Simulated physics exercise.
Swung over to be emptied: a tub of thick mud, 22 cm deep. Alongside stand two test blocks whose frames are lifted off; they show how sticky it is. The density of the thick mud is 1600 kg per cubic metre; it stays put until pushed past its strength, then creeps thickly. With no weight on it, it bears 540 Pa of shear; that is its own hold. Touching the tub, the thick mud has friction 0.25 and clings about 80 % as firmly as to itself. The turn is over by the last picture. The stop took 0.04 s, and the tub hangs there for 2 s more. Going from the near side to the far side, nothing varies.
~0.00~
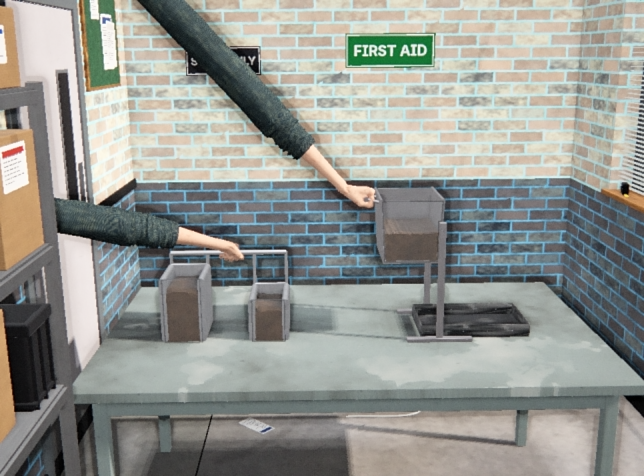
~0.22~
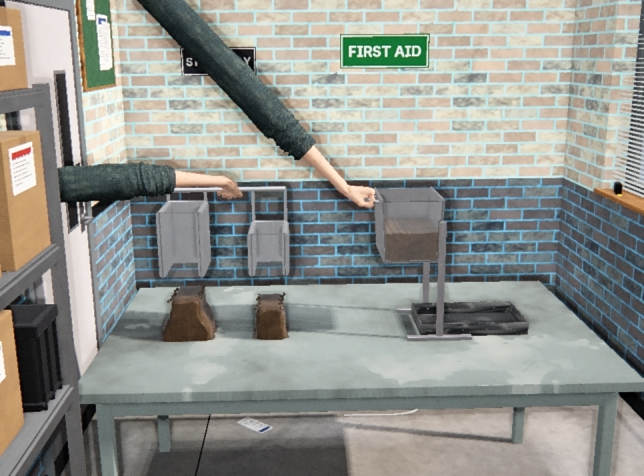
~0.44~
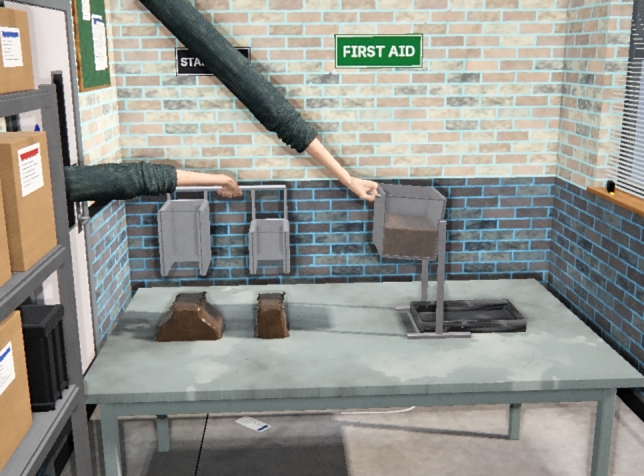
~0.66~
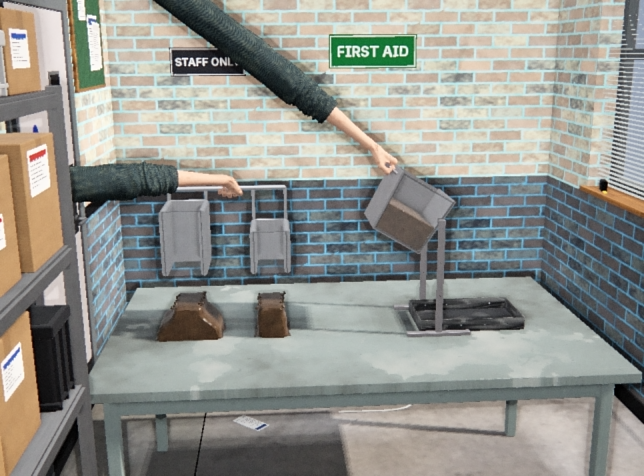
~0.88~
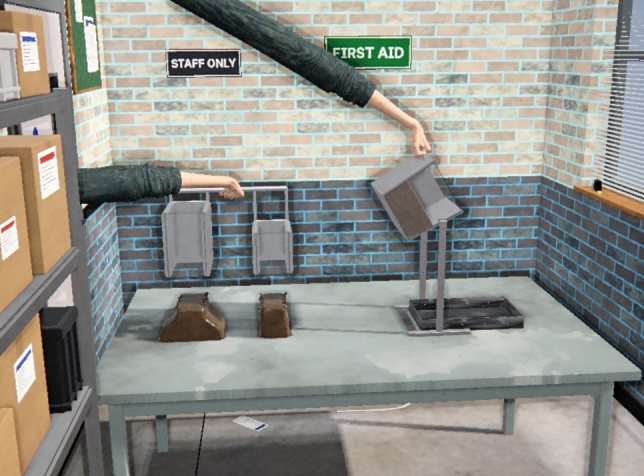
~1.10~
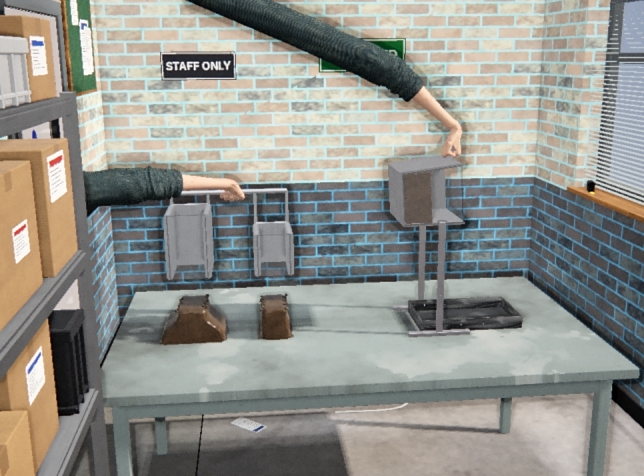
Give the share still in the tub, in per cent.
100 %.
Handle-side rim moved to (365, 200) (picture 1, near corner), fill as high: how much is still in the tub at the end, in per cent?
That would leave about 70 % in the tub.
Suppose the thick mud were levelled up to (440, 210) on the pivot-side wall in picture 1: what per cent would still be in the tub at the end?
I'd guess around 65 in a hundred.
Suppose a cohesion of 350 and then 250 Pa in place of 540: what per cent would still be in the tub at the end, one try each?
90 %, then 75 %.
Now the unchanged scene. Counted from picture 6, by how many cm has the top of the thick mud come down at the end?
About 7 cm.
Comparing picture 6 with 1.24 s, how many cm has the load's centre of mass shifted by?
Shift: Some 3 cm.
By 1.24 s, the tub is at 86 degrees and holds 100 %.
By 1.41 s, the tub is at 86 degrees and holds 100 %.
By 1.58 s, the tub is at 86 degrees and holds 100 %.
By 1.75 s, the tub is at 86 degrees and holds 100 %.
By 3.10 s, at the end, the tub is at 86 degrees and holds 100 %.
